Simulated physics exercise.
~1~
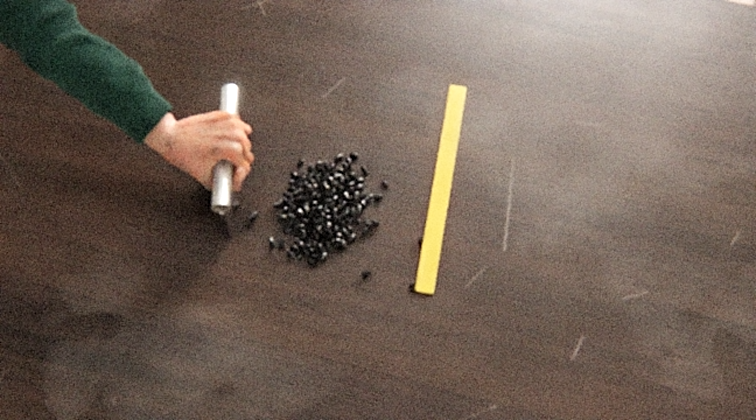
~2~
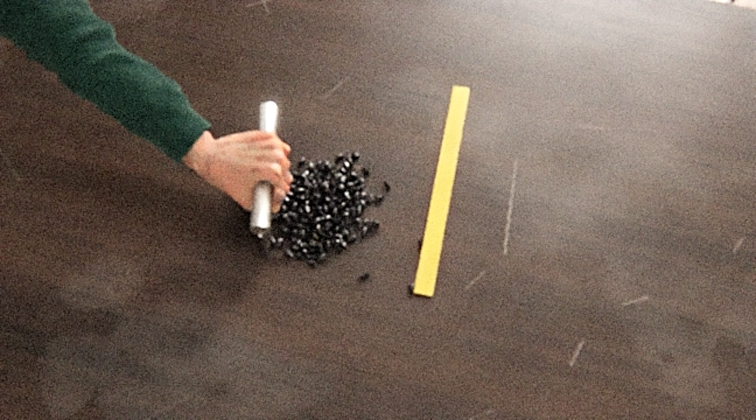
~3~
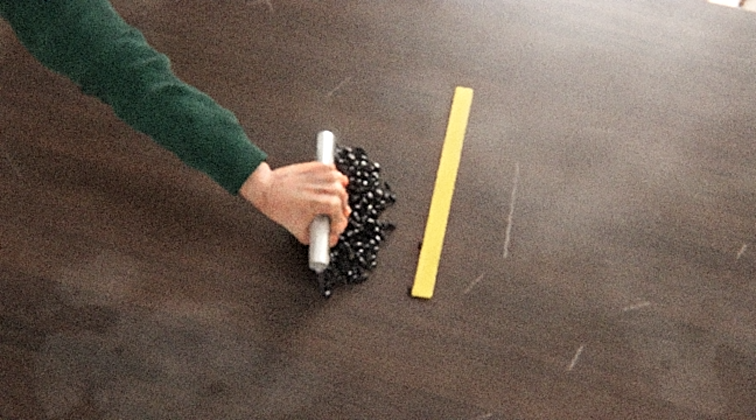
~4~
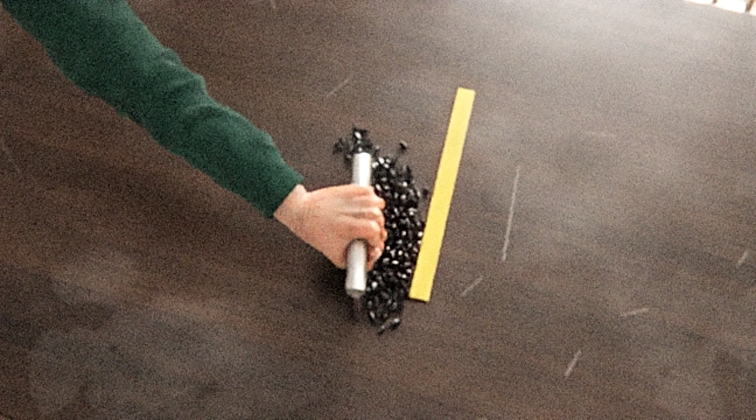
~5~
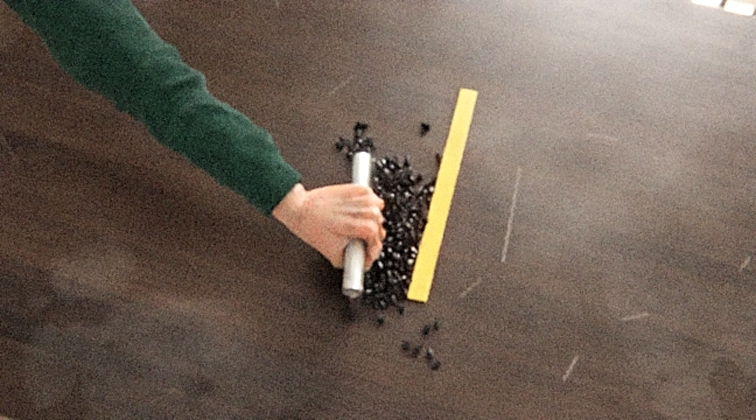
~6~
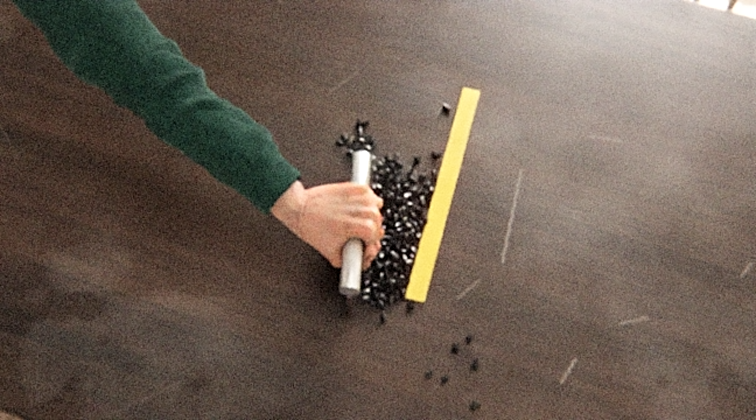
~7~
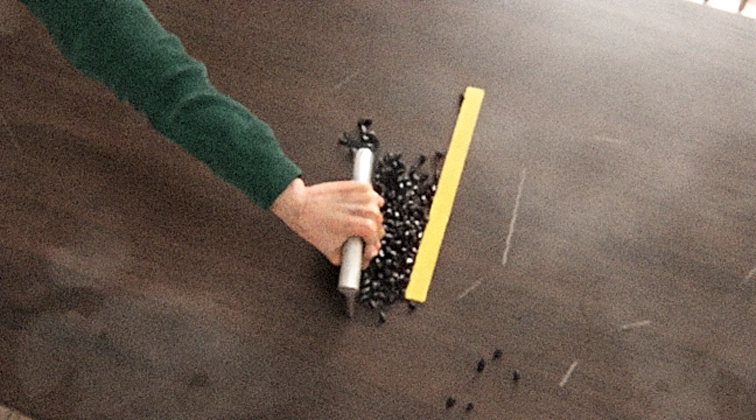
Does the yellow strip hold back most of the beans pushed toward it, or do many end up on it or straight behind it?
The strip holds them back, with little or nothing getting on it or straight behind it, though a few beans scatter past its lower end.
A hand pushes a pile of black beans rightward with a metal bar against a yellow strip.
